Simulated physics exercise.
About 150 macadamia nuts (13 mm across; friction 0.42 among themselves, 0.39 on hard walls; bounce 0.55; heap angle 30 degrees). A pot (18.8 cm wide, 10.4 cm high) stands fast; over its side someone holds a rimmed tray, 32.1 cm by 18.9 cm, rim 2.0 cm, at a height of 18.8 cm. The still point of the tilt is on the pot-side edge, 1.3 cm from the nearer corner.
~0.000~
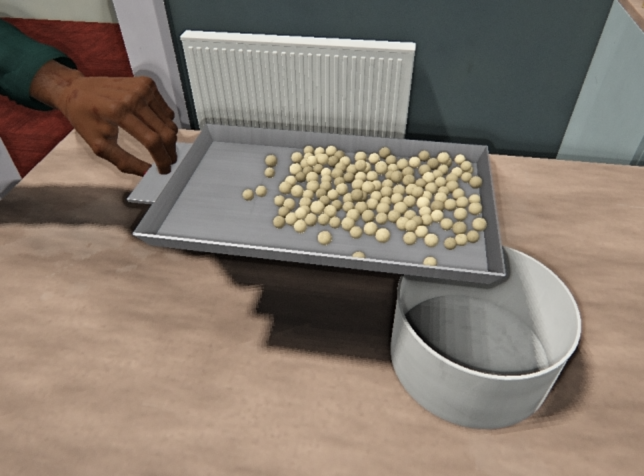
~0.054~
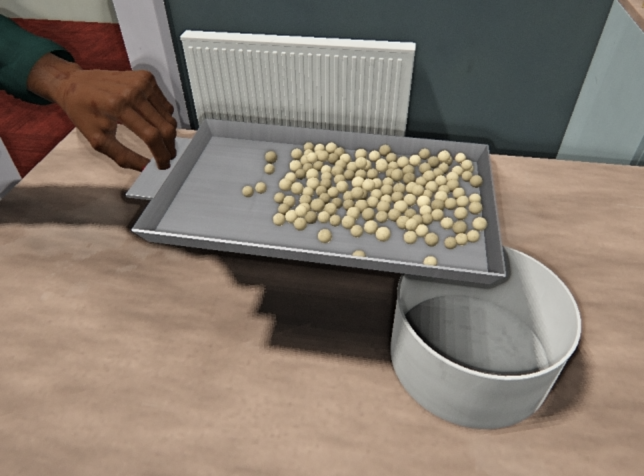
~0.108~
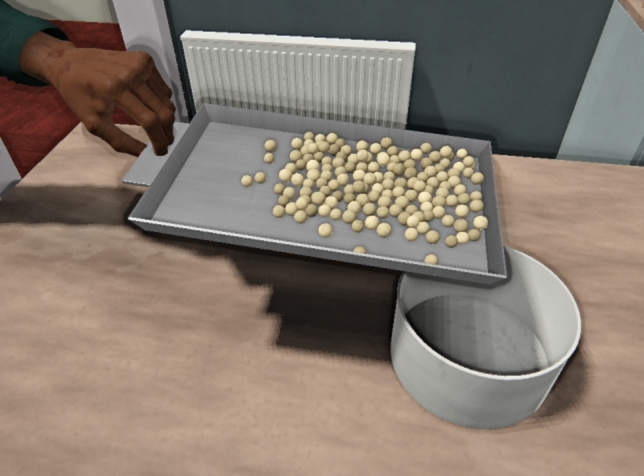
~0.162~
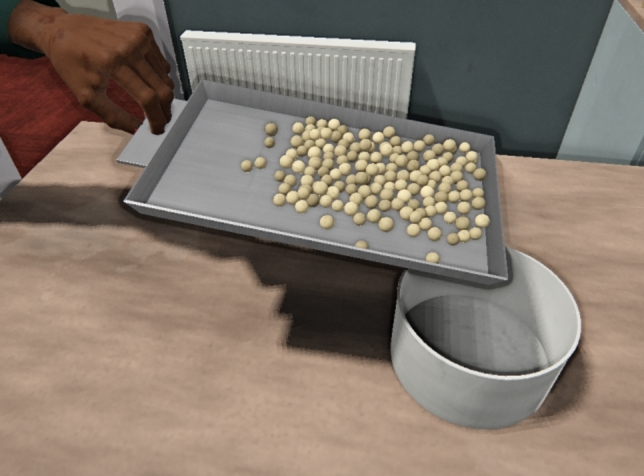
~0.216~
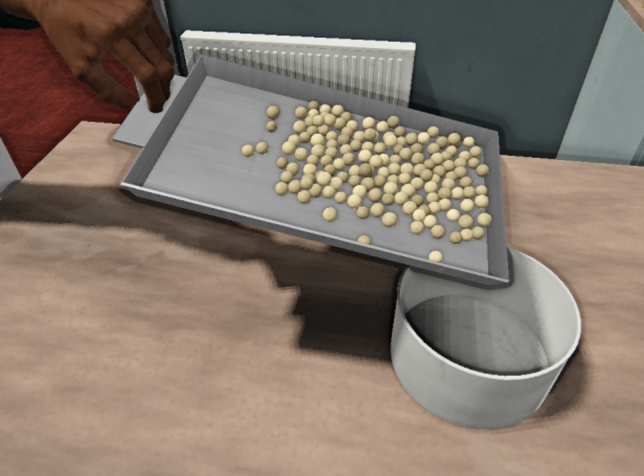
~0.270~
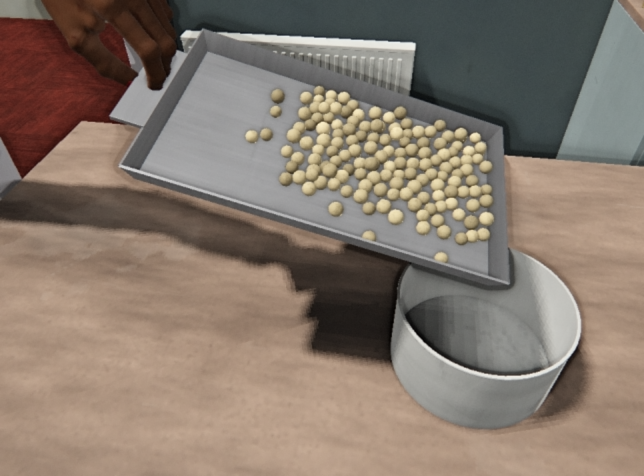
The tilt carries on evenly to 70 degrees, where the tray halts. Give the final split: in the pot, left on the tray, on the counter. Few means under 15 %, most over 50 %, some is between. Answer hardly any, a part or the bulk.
In the pot: The bulk; left on the tray: Hardly any; on the counter: A part.
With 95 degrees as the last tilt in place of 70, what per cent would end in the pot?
In that case some 60 per cent.
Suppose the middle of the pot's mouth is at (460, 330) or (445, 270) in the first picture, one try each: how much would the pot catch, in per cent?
About 85 and 0 per cent.
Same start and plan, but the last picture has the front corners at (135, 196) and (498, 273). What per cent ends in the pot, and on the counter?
Pot 35, counter 65.
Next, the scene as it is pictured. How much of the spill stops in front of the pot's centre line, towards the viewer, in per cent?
About 90 per cent.
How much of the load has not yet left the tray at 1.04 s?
Roughly 30 per cent.
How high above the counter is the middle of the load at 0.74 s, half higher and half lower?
Roughly 24 cm.
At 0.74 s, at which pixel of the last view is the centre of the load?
Around (503, 221).
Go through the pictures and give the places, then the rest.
Tray tilt 0 degrees, front corners at (145, 229) and (495, 267); middle of the pieces at (368, 188); pot at (486, 301), in the first picture.
Tray tilt 1 degrees, front corners at (144, 225) and (495, 268); middle of the pieces at (369, 186), in the second picture.
Tray tilt 4 degrees, front corners at (141, 214) and (496, 269), lowest corner right front; middle of the pieces at (370, 179), in the third picture.
Tray tilt 9 degrees, front corners at (137, 197) and (498, 270), lowest corner right front; middle of the pieces at (373, 170), in the fourth picture.
Tray tilt 14 degrees, front corners at (134, 179) and (499, 272), lowest corner right front; middle of the pieces at (376, 162), in the fifth picture.
Tray tilt 19 degrees, front corners at (133, 162) and (500, 273), lowest corner right front; middle of the pieces at (381, 157); pot at (486, 301). Its pace works out near 90 degrees a second, in the sixth picture.
After 0.55 s, tilt 44 degrees; the tray holds 100 %, the pot 0 %.
After 0.74 s, tilt 61 degrees; the tray holds 85 %, the pot 0 %.
After 1.04 s, tilt 70 degrees; the tray holds 30 %, the pot 30 %.
By 2.5 s all is still; pot 60 %, tray 0 %, counter 35 %.
